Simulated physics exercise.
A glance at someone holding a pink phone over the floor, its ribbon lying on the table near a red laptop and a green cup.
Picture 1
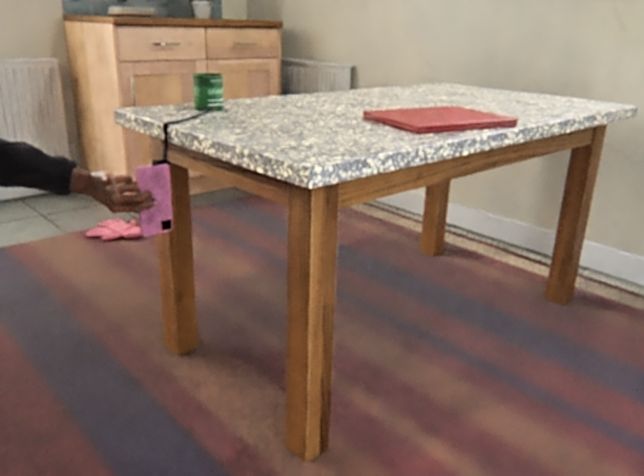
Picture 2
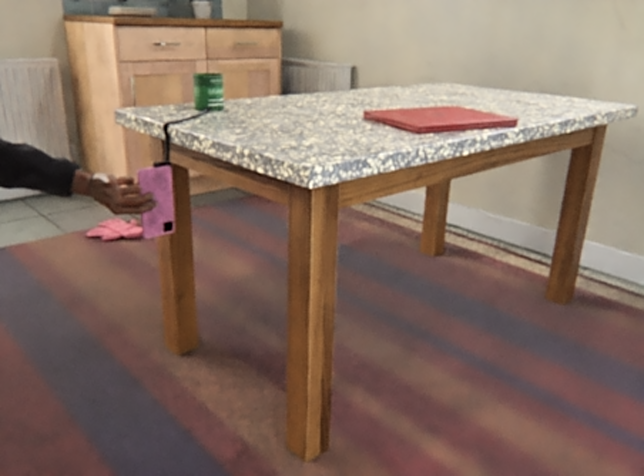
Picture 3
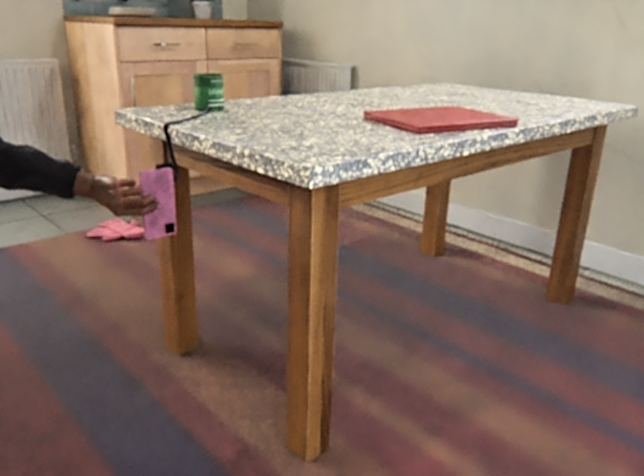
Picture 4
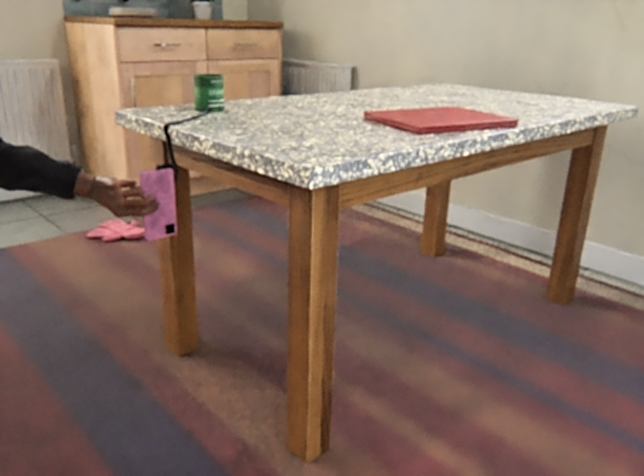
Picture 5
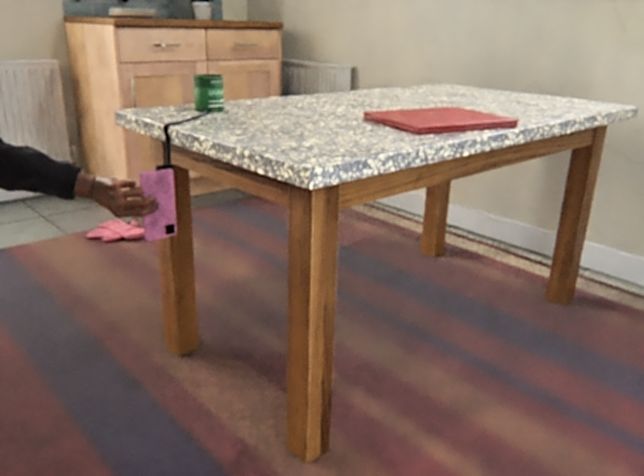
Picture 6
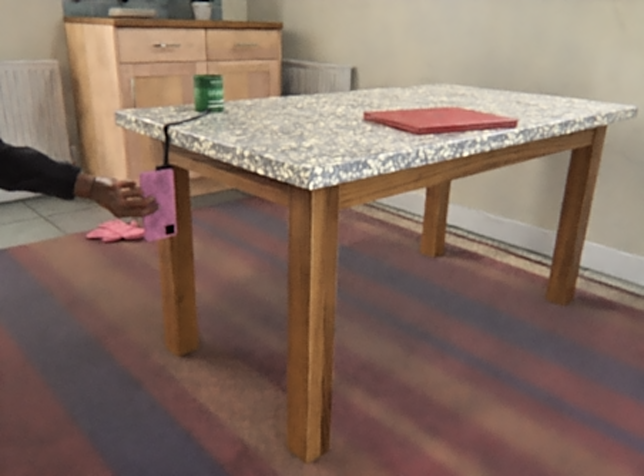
Beside a speckled table, a hand holds a pink phone on a dark ribbon, barely moving.
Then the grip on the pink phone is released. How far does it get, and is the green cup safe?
The pink phone goes all the way down; the green cup is yanked off.
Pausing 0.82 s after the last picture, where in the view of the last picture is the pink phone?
Somewhere around (182, 417), I reckon.
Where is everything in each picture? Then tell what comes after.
In the first frame, pink phone (155, 200); red laptop (440, 115); green cup (208, 74).
In the second frame, pink phone (157, 202).
In the third frame, pink phone (158, 204).
In the fourth frame, pink phone (159, 204); ribbon through (191, 118) (167, 133).
In the fifth frame, pink phone (159, 205); ribbon through (191, 119) (167, 134).
In the sixth frame, pink phone (159, 205); red laptop (440, 115); green cup (208, 76); ribbon tied to the cup, with little slack.
Then, 0.50 s after the last picture, phone on the floor near (179, 377); laptop unmoved; cup down on the floor.
Then, 0.82 s after the last picture, phone on the floor near (182, 417); laptop unmoved; cup down on the floor.
At rest, phone on the floor near (183, 422); laptop unmoved; cup down on the floor. The pink phone drops all the way and the green cup is dragged off.
